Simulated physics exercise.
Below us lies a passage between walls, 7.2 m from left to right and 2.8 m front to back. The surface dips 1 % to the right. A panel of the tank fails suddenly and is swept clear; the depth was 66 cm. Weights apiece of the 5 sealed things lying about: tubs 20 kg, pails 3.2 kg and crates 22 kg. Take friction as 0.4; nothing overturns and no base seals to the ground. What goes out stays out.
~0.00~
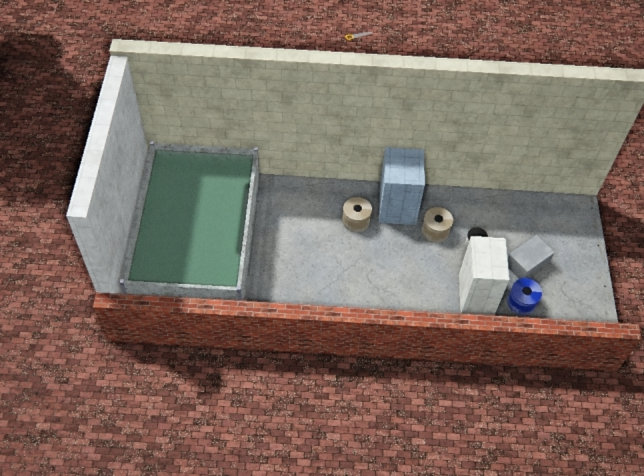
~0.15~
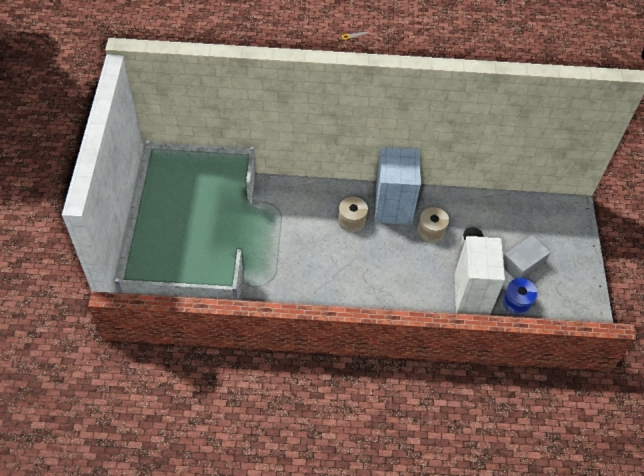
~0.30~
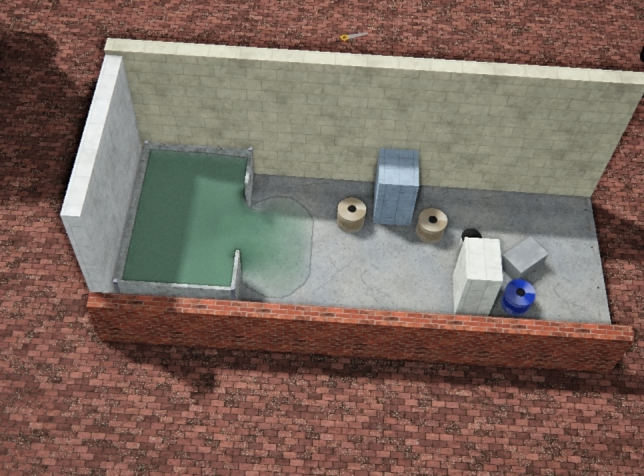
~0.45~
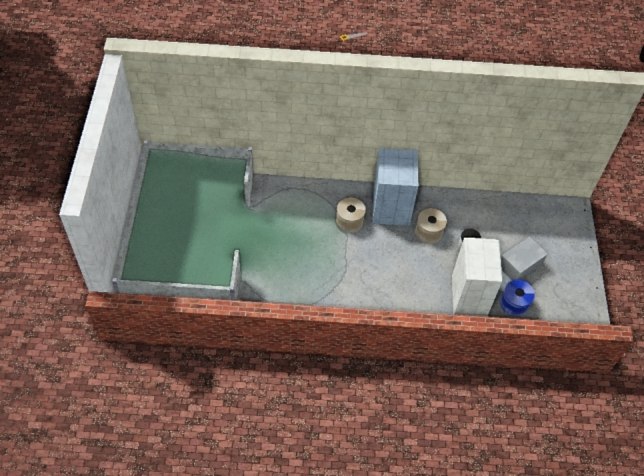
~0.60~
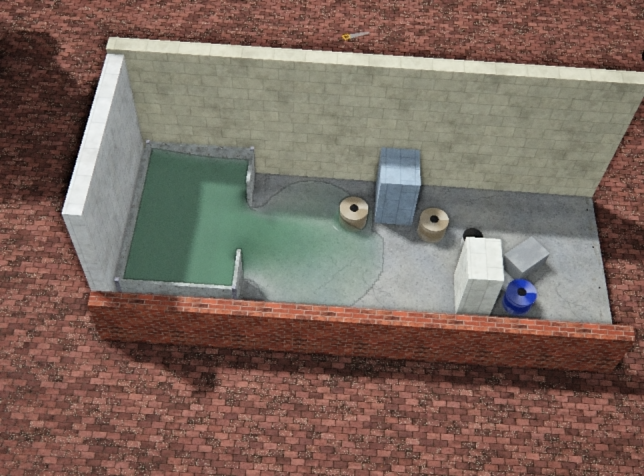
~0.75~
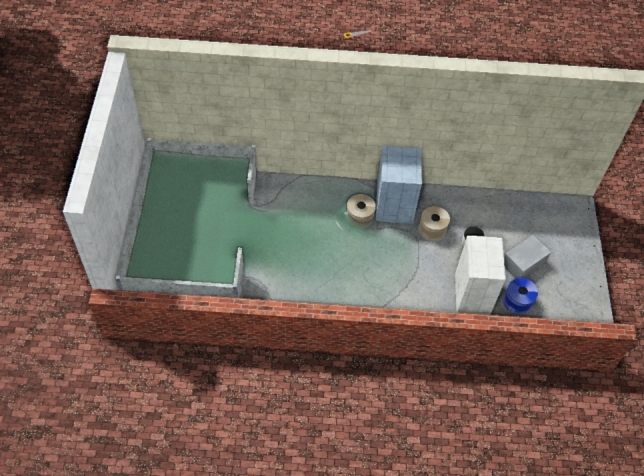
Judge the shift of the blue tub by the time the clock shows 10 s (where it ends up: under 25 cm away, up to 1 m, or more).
The blue tub stays put.
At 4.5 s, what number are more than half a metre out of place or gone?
By then 4.
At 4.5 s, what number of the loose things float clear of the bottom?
At that moment 0.
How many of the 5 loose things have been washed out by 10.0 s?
By then 3.
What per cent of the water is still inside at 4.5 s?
About 76 per cent.
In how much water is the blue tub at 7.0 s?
About 3 cm.
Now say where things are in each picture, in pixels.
In the first picture, the blue tub at (527, 291) rests on the ground; water covers 3.8 m2; 0 of 5 have shifted.
In the second picture, the blue tub at (522, 291), on the bottom; 4.6 m2 under water; 0 of 5 have shifted.
In the third picture, the blue tub at (520, 292) rests on the ground; water covers 5.6 m2; 0 of 5 have shifted.
In the fourth picture, the blue tub at (519, 293) rests on the ground; water covers 6.7 m2; 0 of 5 have shifted.
In the fifth picture, the blue tub at (522, 292), on the bottom; 7.9 m2 under water; 0 of 5 have shifted.
In the sixth picture, the blue tub at (523, 291) rests on the ground; water covers 9.2 m2; 1 of 5 have shifted.
After 2.0 s the blue tub is near (523, 291), 0.0 m from its start, aground; 0 of 5 are out; 1 afloat.
After 4.5 s the blue tub is near (523, 290), 0.0 m from its start, aground; 2 of 5 are out; 0 afloat.
After 7.0 s the blue tub is near (523, 290), 0.0 m from its start, aground; 3 of 5 are out; 0 afloat.
After 10.0 s the blue tub is near (523, 290), 0.0 m from its start, aground; 3 of 5 are out; 0 afloat.
